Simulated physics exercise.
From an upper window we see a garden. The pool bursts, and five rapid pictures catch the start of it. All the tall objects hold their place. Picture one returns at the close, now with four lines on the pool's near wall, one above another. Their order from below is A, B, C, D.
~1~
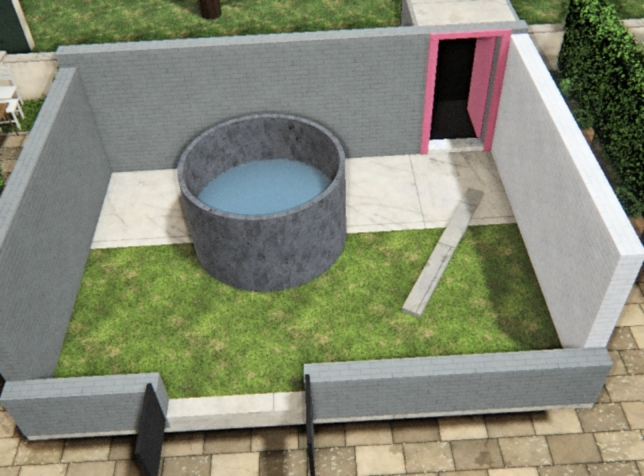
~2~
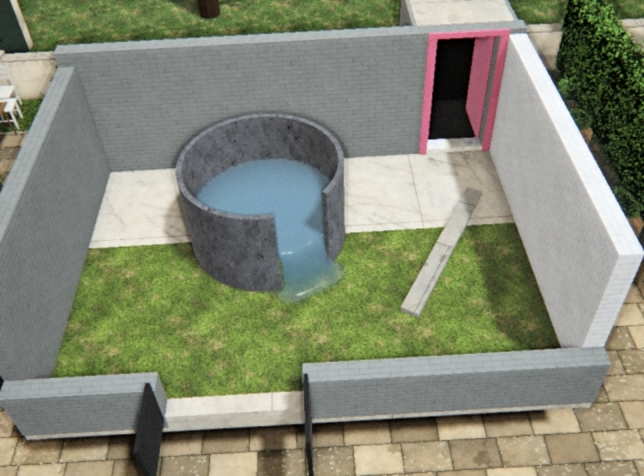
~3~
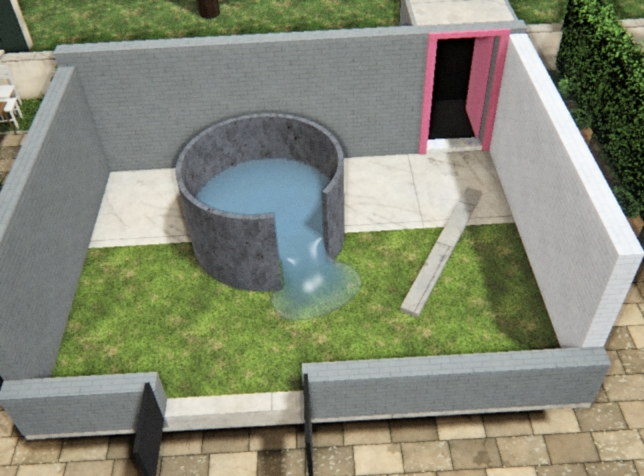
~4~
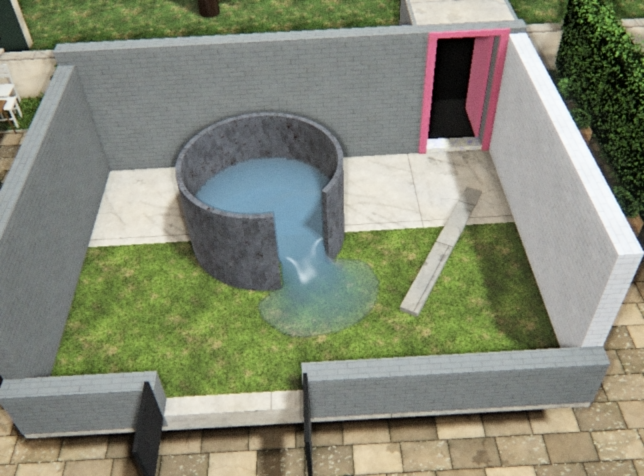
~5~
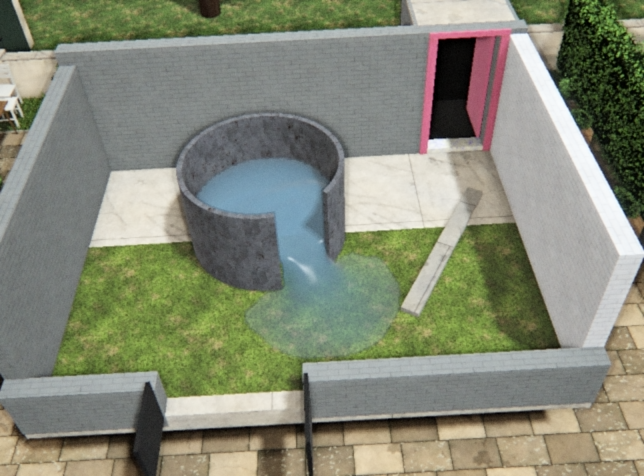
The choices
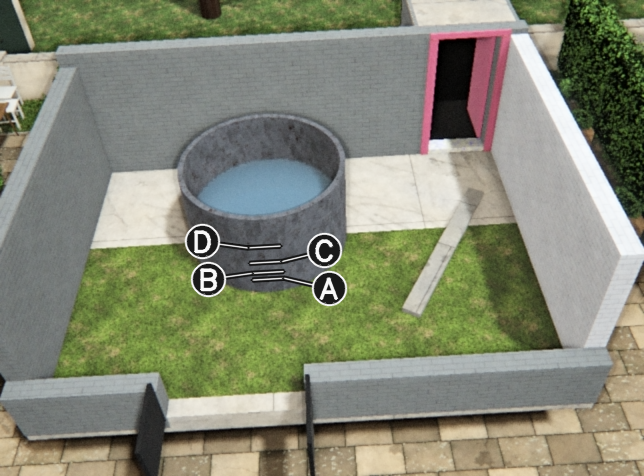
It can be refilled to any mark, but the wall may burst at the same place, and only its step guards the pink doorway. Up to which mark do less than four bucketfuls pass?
Go for C.
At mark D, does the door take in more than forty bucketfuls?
No.
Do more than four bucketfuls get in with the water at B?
No, that is safe.
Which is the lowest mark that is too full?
D.
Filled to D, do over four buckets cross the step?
Yes, it does.
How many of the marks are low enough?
Three of them.
In white, A at (268, 279); B at (267, 272); C at (266, 262); D at (263, 246); from the bottom up A, B, C, D.
With A, nothing gets over.
With B, nothing gets over.
With C, a bucket or two gets in.
With D, about 14 bucketfuls get in.
